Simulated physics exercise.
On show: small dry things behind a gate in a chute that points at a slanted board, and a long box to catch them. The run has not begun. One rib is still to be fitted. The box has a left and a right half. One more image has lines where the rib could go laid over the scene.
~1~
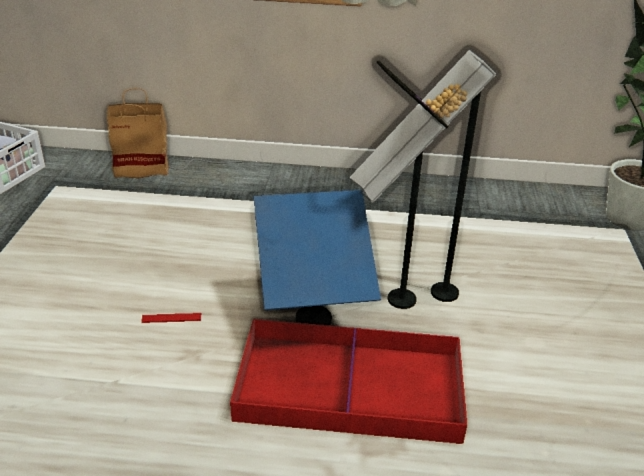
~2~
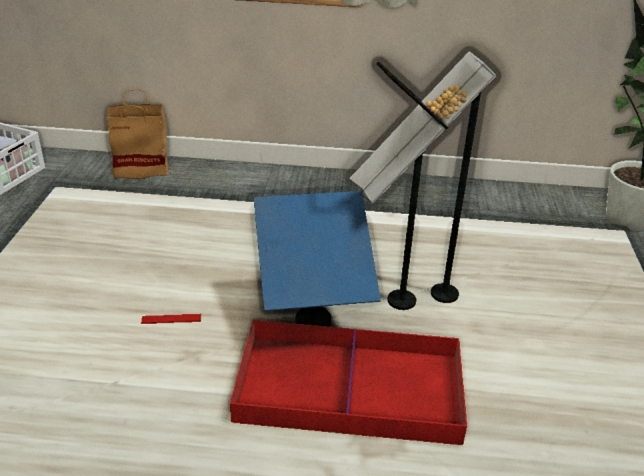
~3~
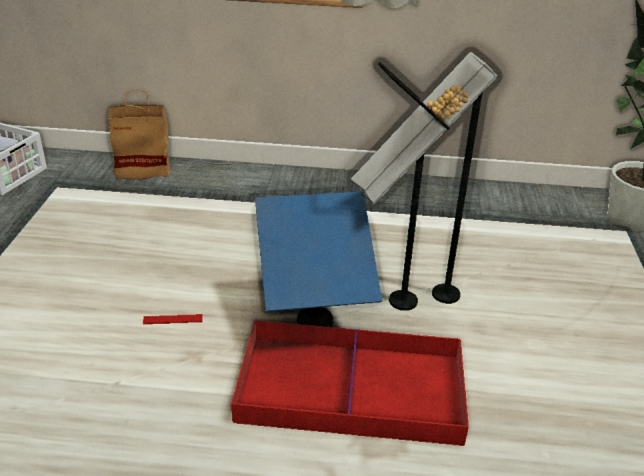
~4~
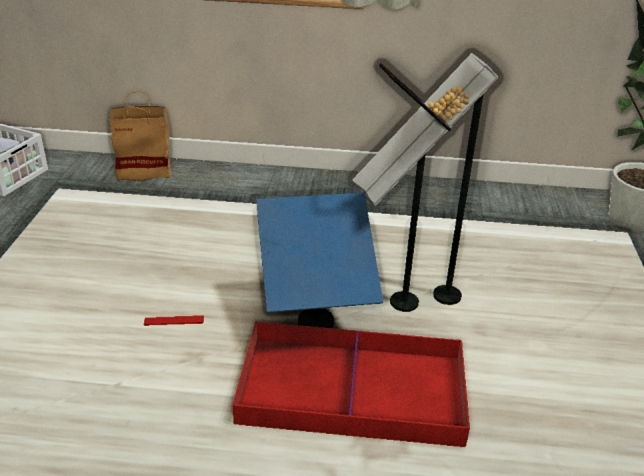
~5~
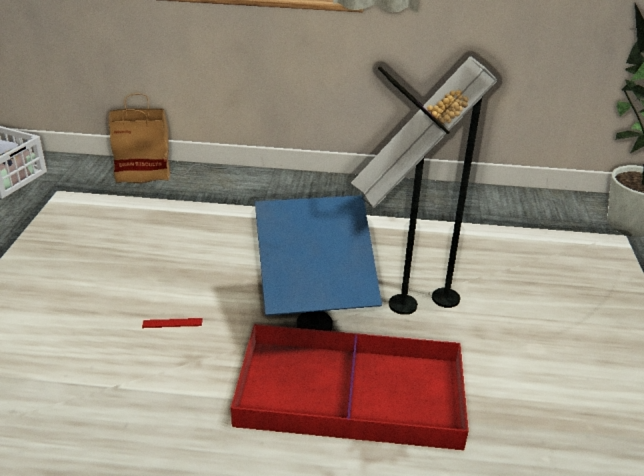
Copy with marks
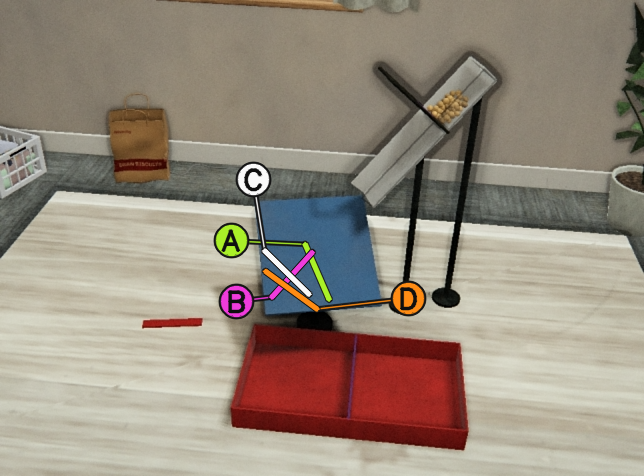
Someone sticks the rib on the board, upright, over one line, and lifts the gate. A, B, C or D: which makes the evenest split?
Line A does it best.
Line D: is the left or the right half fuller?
Left.
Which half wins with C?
More lands on the left.
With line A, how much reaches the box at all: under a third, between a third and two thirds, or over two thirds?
It is over two thirds.
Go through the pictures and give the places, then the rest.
Load behind the gate at (443, 102), dried chickpeas; lip of the chute at (367, 195), sloping steeply, in the first frame.
Middle of the board at (316, 248), tilted fairly steeply; middle of its low edge at (323, 305); of its high edge at (308, 194), in the second frame.
Front corners of the box at (232, 404) and (468, 426); front end of its middle wall at (349, 415), in the third frame.
Middle of the load at (445, 105); lip at (370, 197), in the fourth frame.
Middle of the load at (444, 108); lip at (369, 200), in the fifth frame.
On the marked copy, line A from (305, 244) to (329, 299); line B from (312, 252) to (271, 297); line C from (264, 250) to (309, 294); line D from (265, 271) to (316, 308).
If A is chosen, of what is caught, about two thirds in the left half, about a third in the right.
If B is chosen, of what is caught, nearly all in the left half, a small part in the right.
If C is chosen, of what is caught, nearly all in the left half, a small part in the right.
If D is chosen, of what is caught, most in the left half, a small part in the right.
